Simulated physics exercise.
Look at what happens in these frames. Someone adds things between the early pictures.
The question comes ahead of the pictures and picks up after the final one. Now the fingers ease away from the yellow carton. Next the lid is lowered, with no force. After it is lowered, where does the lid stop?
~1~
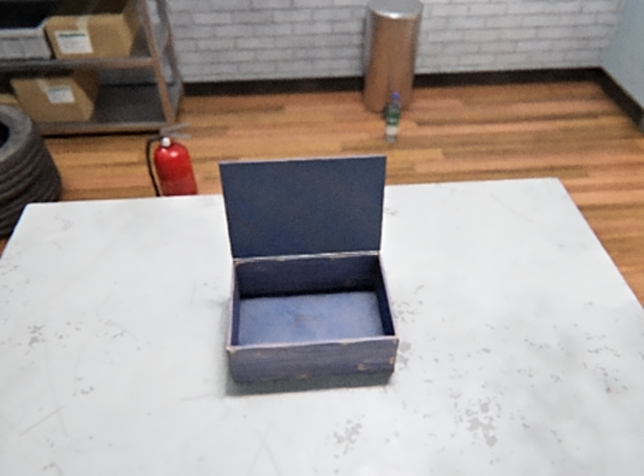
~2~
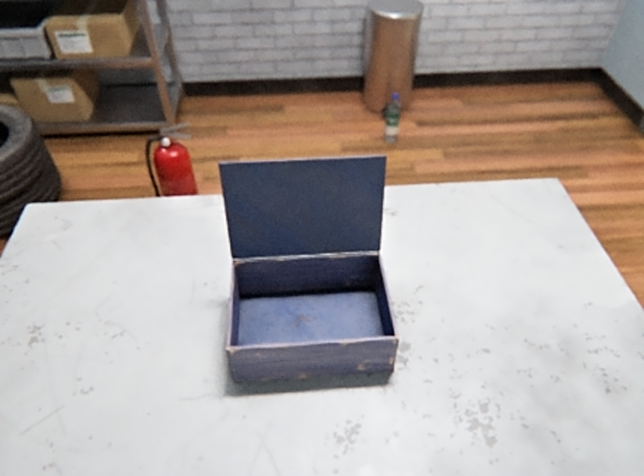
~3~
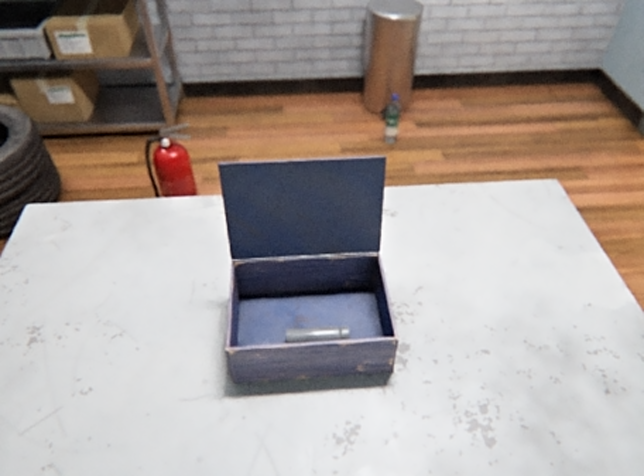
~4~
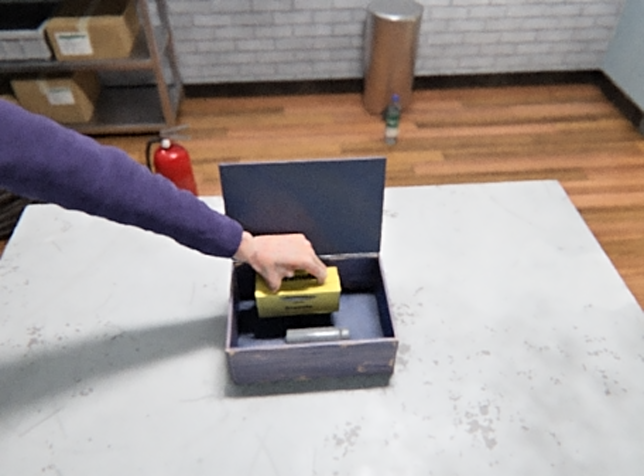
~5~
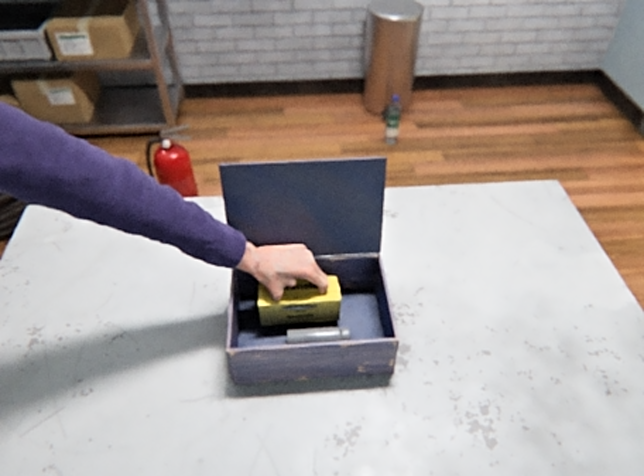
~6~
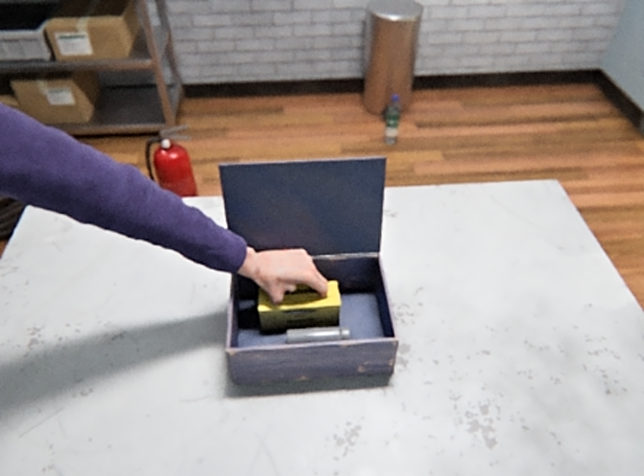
I expect the lid to settle fully.
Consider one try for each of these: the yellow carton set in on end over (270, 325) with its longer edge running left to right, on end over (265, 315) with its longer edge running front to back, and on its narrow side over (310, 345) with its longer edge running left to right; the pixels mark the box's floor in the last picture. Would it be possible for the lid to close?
Try 1: Lid stays raised; try 2: Lid stays raised; try 3: Lid goes down.
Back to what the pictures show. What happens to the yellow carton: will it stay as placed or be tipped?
By the end the yellow carton has kept its angle.
Then, 1.20 s after the last picture, lid starting down.
Then, 1.60 s after the last picture, lid 58° above the rim.
Then, 1.80 s after the last picture, lid 33° above the rim.
Then, 2.00 s after the last picture, lid 2° above the rim.
At rest, lid shut; both in place. Seen from the same camera at the end, yellow carton near (299, 306).
